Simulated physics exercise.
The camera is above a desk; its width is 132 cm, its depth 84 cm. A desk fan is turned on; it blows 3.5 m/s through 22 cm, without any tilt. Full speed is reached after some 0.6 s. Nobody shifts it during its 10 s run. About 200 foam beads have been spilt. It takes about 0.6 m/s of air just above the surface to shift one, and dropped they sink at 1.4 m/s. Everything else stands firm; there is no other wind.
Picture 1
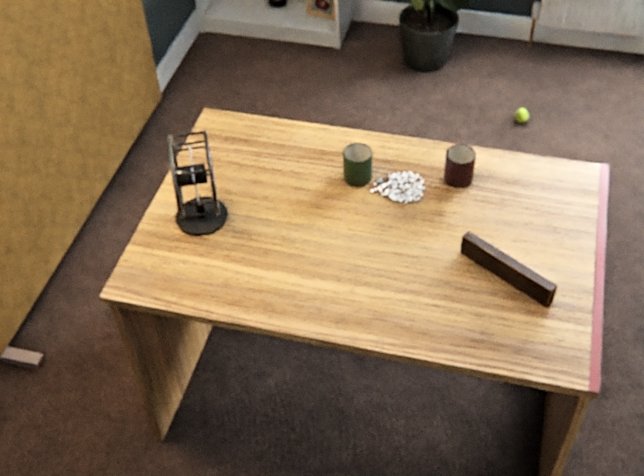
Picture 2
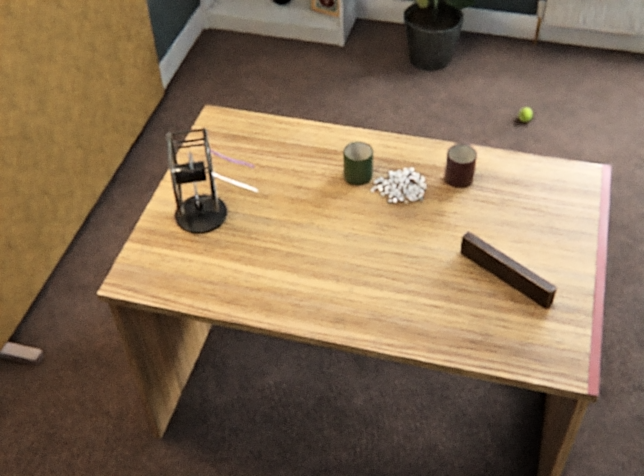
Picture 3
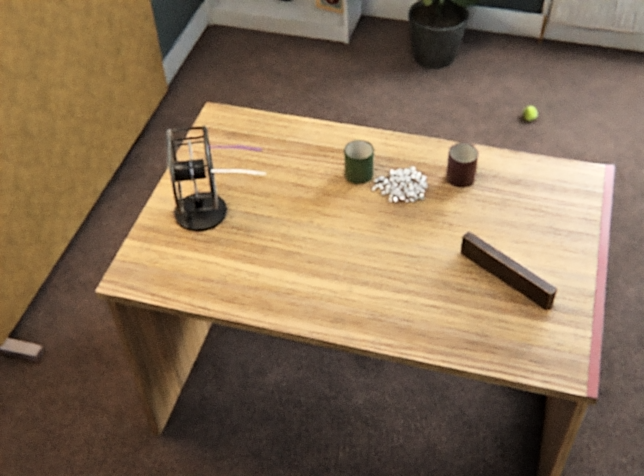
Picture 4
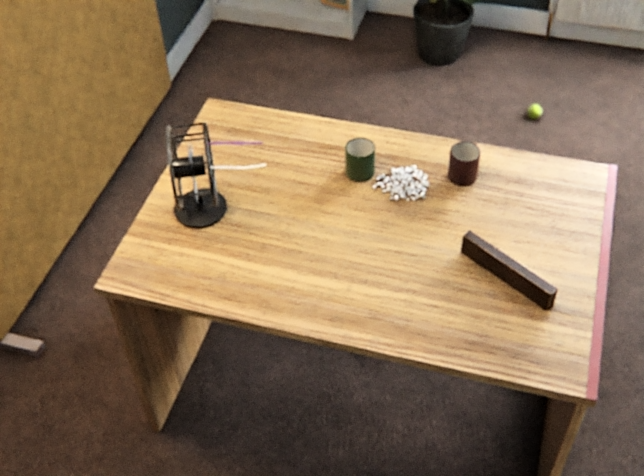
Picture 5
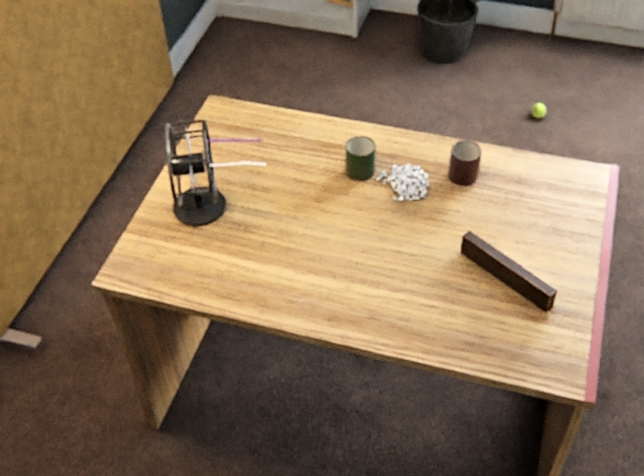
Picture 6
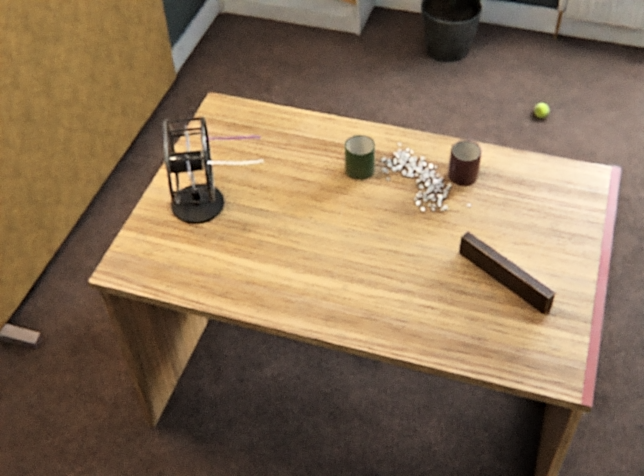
White foam beads lying still between two mugs on a wooden desk, then scattering rightward as a small fan's streamers flutter.
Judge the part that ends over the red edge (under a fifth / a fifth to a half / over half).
By then from a fifth to a half are over the red edge.
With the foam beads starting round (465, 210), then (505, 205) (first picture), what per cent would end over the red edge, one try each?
In turn about 70 %, 90 %.
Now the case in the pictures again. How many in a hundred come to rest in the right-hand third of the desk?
Near 2 %.
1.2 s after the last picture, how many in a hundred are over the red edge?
About 30 %.
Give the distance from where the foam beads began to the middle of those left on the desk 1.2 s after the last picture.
About 0 cm.
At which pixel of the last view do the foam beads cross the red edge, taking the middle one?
Near (615, 213).
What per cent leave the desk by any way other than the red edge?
Some 70 per cent.
Then, 1.2 s after the last picture, 20 % are on the move or not yet settled, 28 % are over the red edge; the middle of those still in play is near (404, 178).
Then, 2.4 s after the last picture, 6 % are on the move or not yet settled, 31 % are over the red edge.
Then, 4.7 s after the last picture, 2 % are on the move or not yet settled, 32 % are over the red edge.
Then, 9.2 s after the last picture, at the end, 32 % are over the red edge.
